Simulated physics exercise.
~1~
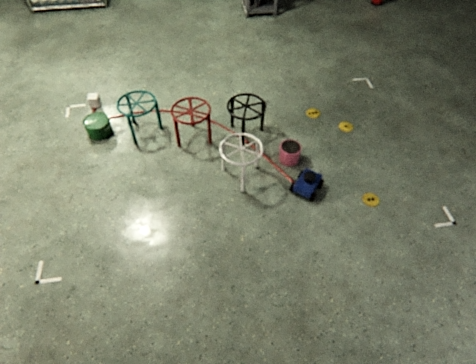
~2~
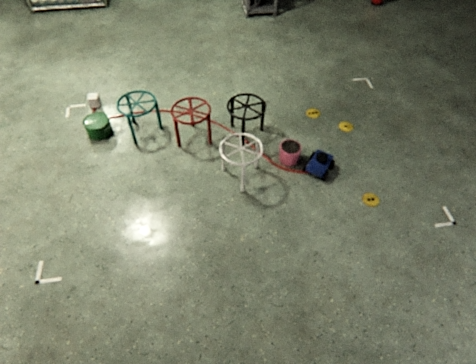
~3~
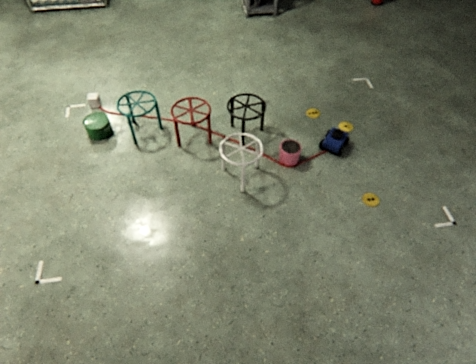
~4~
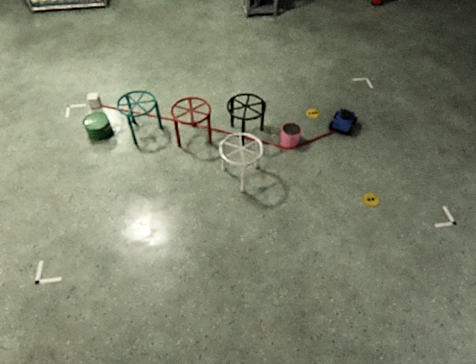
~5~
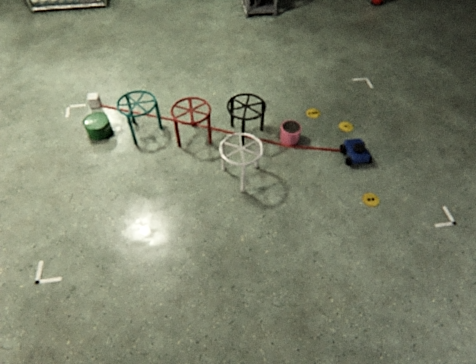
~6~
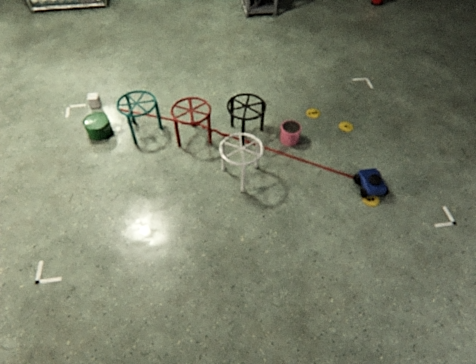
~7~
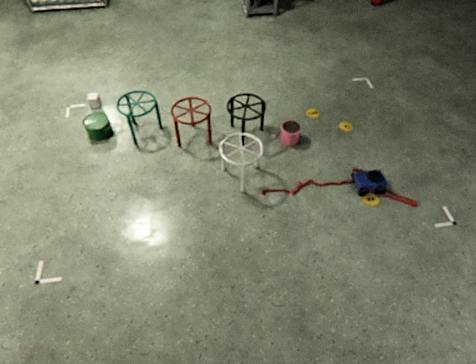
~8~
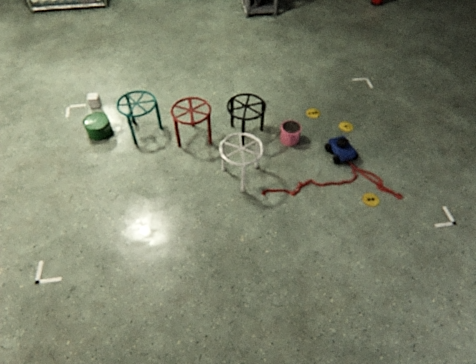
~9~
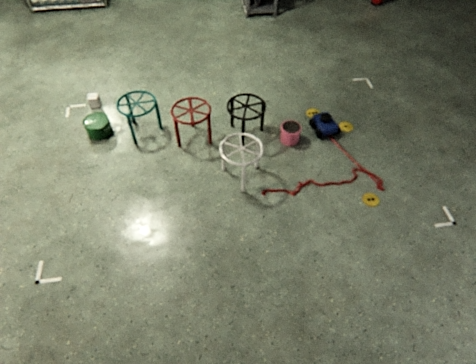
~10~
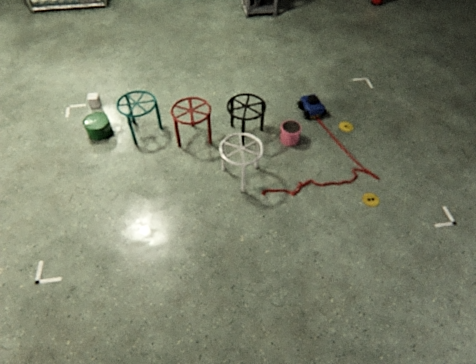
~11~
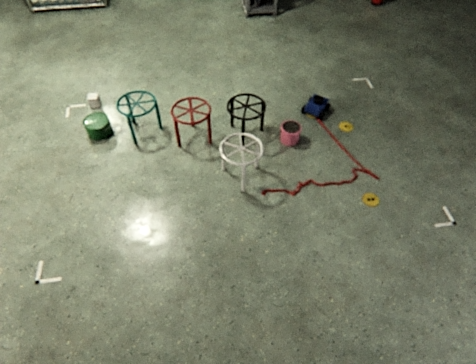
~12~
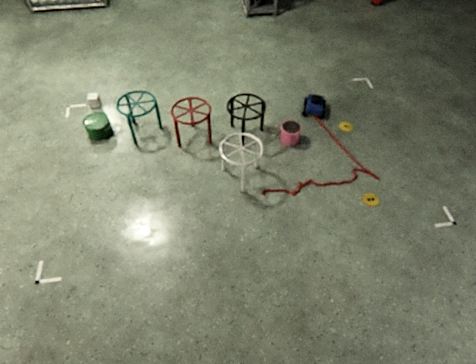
On a speckled grey-green shop floor, a small blue cart sits at the end of a red lead that runs from a white block past a green bucket, a pink pot and teal, red, black and white stools. The cart rolls up and to the right, and the lead nudges the pot slightly. It then turns down and to the right, pulling the lead nearly straight until the plug comes out and the line falls slack in wiggles. The cart heads up and left, dragging the lead, and stops above the pot, the stools still standing in place.
